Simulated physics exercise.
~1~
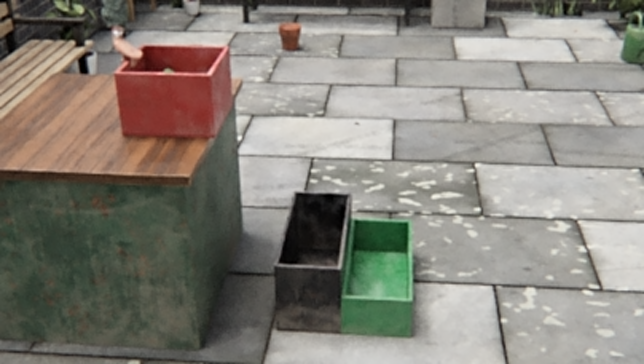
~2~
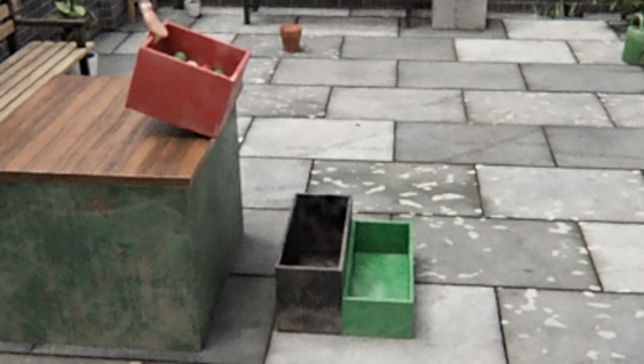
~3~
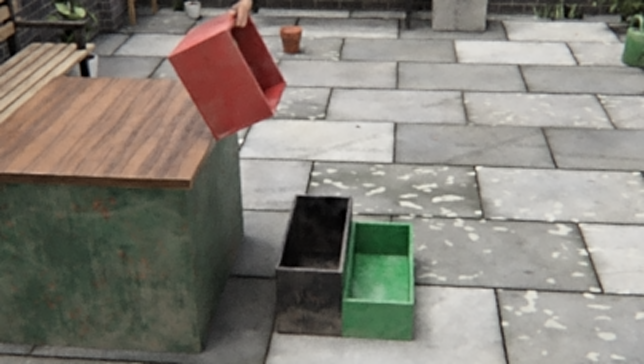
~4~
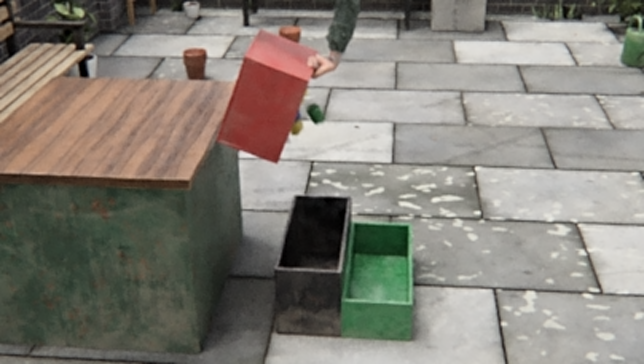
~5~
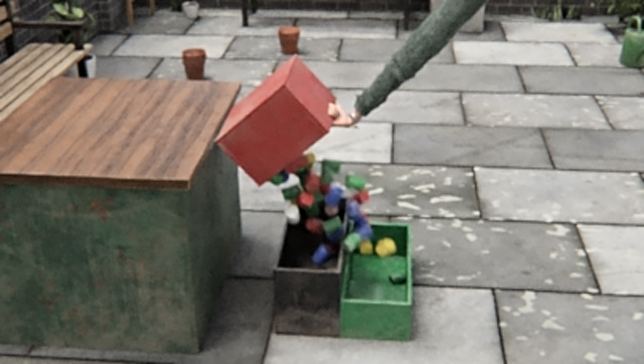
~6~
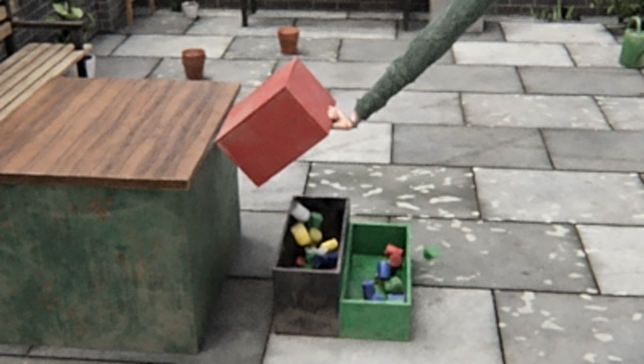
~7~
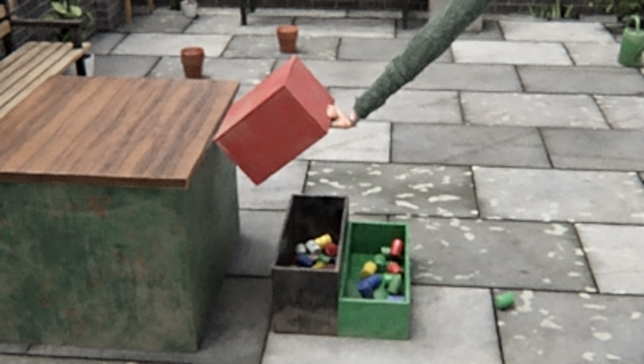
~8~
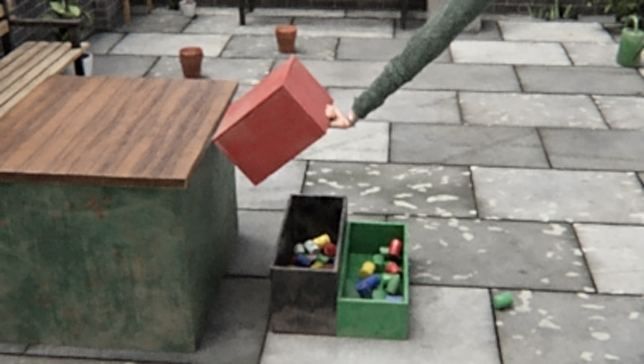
A red crate sits on the wooden top of a weathered green bench at the left of a paved patio, seen from slightly above by a gently swaying camera. Beyond the bench's right side, a long black tote and a bright green tub stand empty, side by side, on the slabs. A hand tips the crate up and over to the right, and a green-sleeved arm holds it upside down at a slant. Small colourful jars tumble out into both containers. One green jar lands on the paving beyond the tub, while most settle in the black tote.
